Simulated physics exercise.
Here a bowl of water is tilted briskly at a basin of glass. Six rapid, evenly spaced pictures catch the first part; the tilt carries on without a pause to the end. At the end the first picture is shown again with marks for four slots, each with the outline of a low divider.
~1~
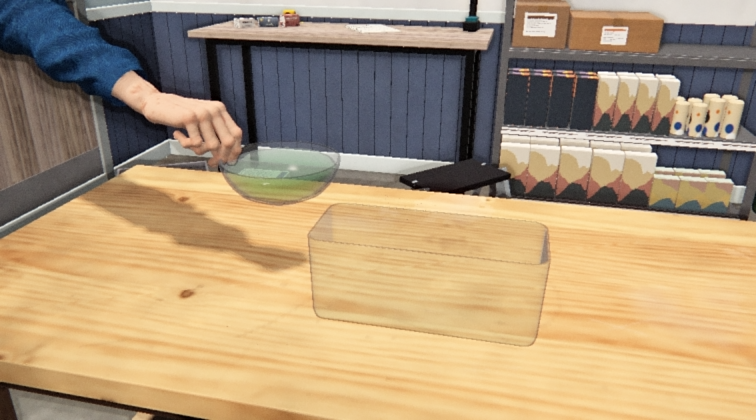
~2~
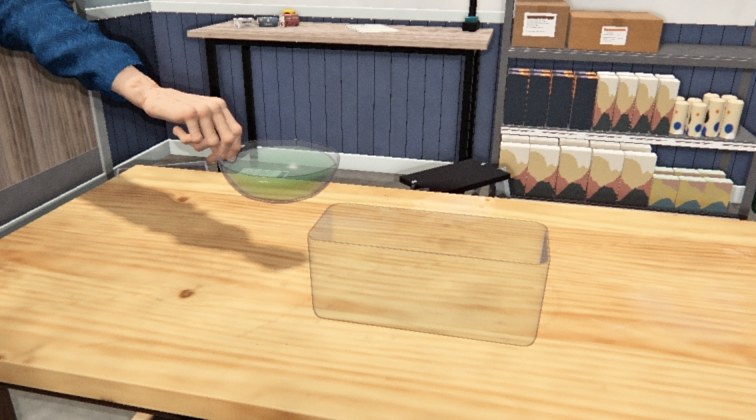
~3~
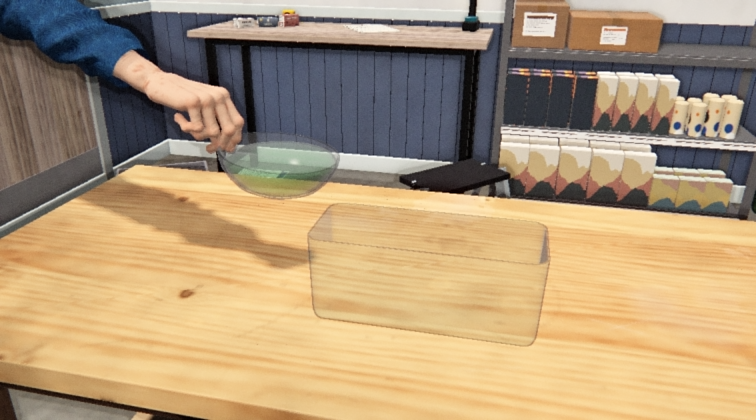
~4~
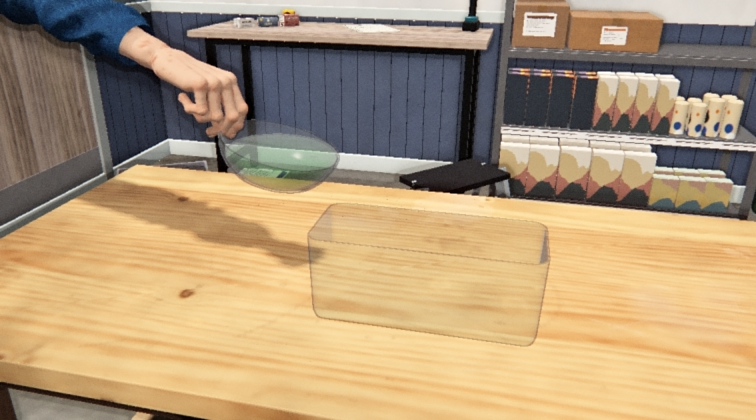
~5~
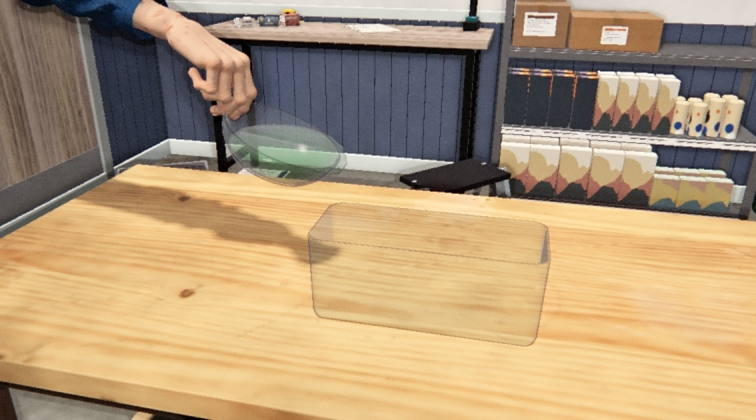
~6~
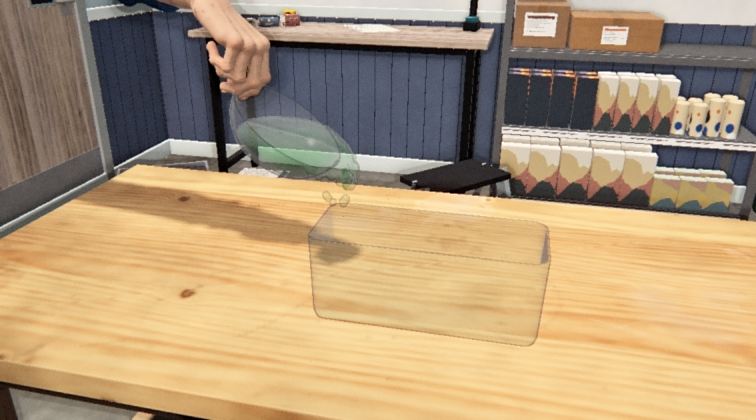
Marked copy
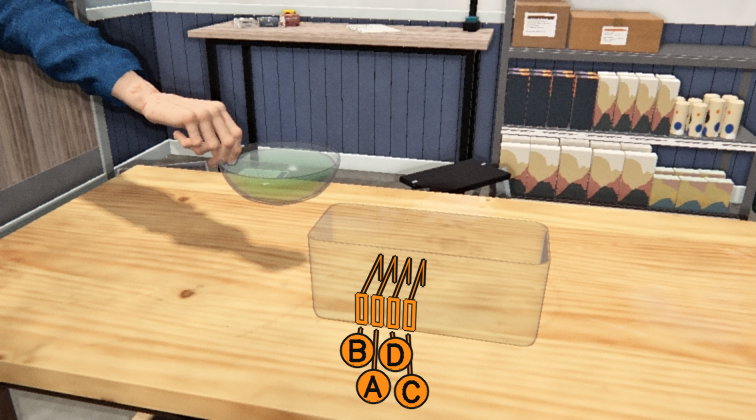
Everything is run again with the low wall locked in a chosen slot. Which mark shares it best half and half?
It is C.
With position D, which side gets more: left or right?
The right one.
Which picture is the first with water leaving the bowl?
In picture 4.
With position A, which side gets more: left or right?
More ends on the right.
On the marked copy, A at (376, 330); B at (360, 328); C at (408, 335); D at (392, 333).
With A, about 14 % ends left of the wall and 83 % right of it; 3 % is lost outside.
With B, about 11 % ends left of the wall and 86 % right of it; 3 % is lost outside.
With C, about 50 % ends left of the wall and 45 % right of it; 4 % is lost outside.
With D, about 24 % ends left of the wall and 72 % right of it; 3 % is lost outside.
